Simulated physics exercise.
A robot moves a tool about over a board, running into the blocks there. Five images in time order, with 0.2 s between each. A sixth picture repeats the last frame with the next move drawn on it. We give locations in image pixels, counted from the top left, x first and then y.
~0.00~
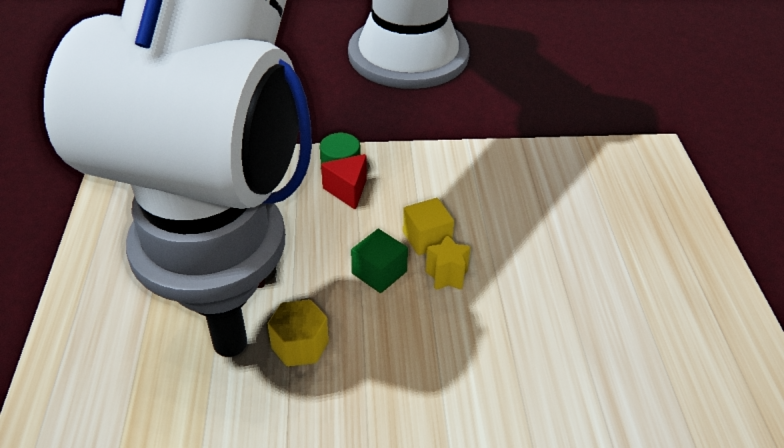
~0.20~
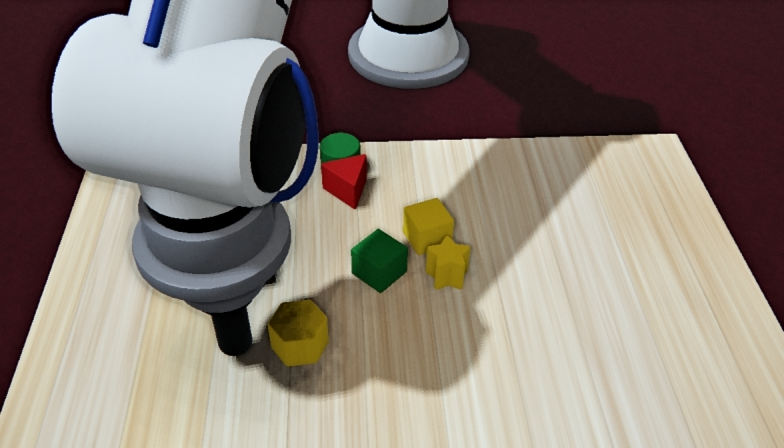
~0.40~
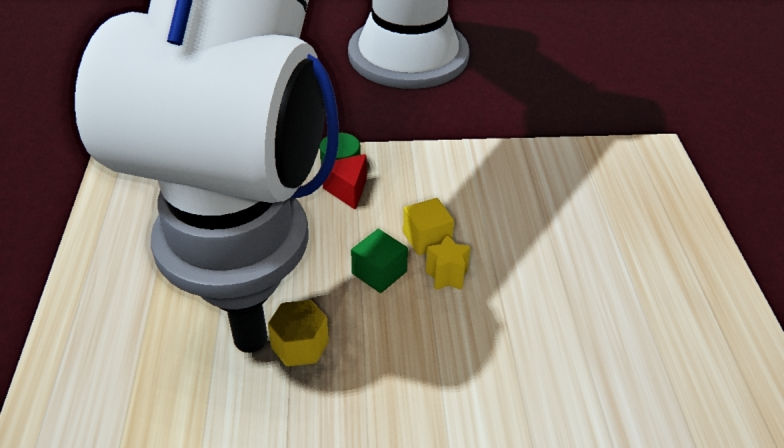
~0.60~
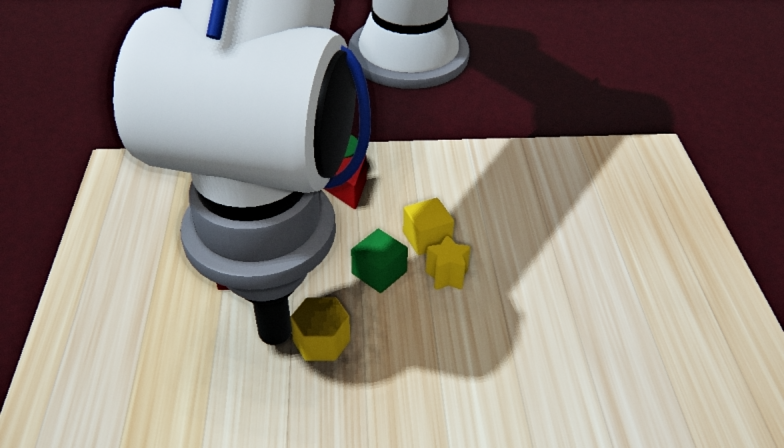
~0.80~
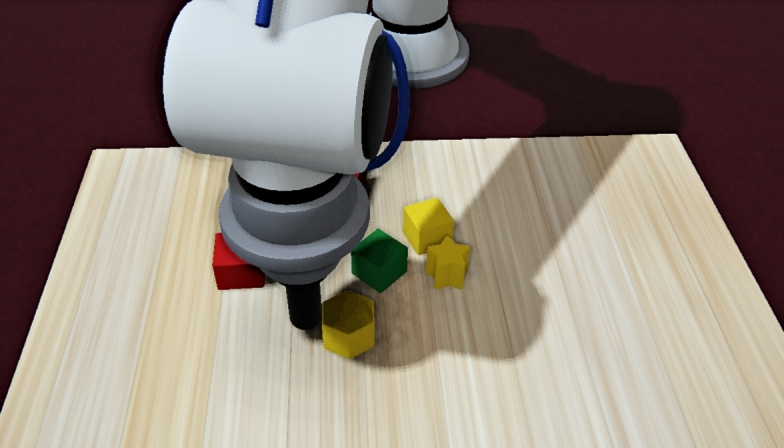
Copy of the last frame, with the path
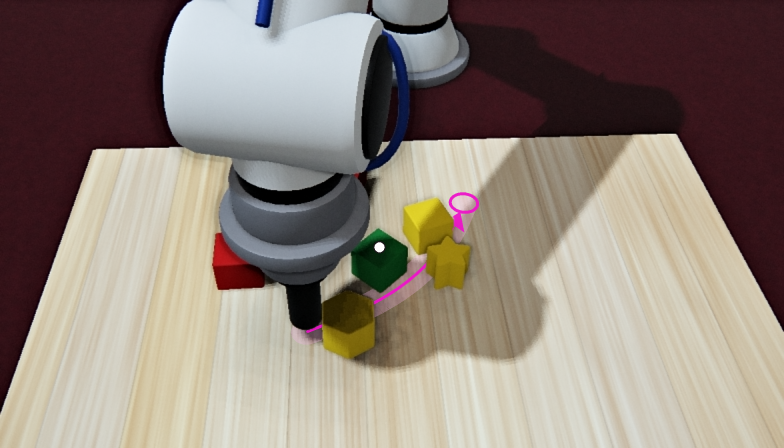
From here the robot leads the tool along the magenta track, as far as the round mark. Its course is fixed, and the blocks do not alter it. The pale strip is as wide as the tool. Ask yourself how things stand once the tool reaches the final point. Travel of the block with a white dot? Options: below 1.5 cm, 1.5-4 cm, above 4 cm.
Ends 1.5 to 4 cm away.
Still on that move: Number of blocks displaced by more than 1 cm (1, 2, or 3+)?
Moved: More than two.
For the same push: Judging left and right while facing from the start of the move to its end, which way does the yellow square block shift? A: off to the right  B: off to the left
B - off to the left.
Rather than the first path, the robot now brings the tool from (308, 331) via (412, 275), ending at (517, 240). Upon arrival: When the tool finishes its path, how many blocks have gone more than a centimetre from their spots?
The count will be 3 or more.
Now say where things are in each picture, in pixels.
Tool's lower end (231, 345); yellow six-sided block (297, 320); green square block (379, 247); yellow square block (429, 213); yellow star-shaped block (450, 251), in the first picture.
Tool (236, 344); blocks still, in the second picture.
Tool (251, 341); blocks still, in the third picture.
Tool (276, 334); yellow six-sided block (320, 315), in the fourth picture.
Tool (306, 319); yellow six-sided block (348, 311); green square block (379, 247); yellow square block (429, 213); yellow star-shaped block (450, 251), in the fifth picture.
Drawn move, from (308, 331) through (384, 297) and (437, 252) to (464, 203); the dot is on the green square block.
On the path given first. One third of the way, tool (385, 285); yellow six-sided block (388, 310), turned 60° clockwise; green square block (383, 242), turned 20° anticlockwise.
Two thirds of the way, tool (438, 239); yellow six-sided block (388, 310), turned 60° clockwise; green square block (392, 227), turned 85° anticlockwise; yellow square block (429, 204); yellow star-shaped block (463, 243), turned 60° clockwise.
At the end, tool (465, 190); yellow six-sided block (388, 310), turned 60° clockwise; green square block (392, 227), turned 85° anticlockwise; yellow square block (426, 187), turned 40° anticlockwise; yellow star-shaped block (463, 243), turned 65° clockwise.
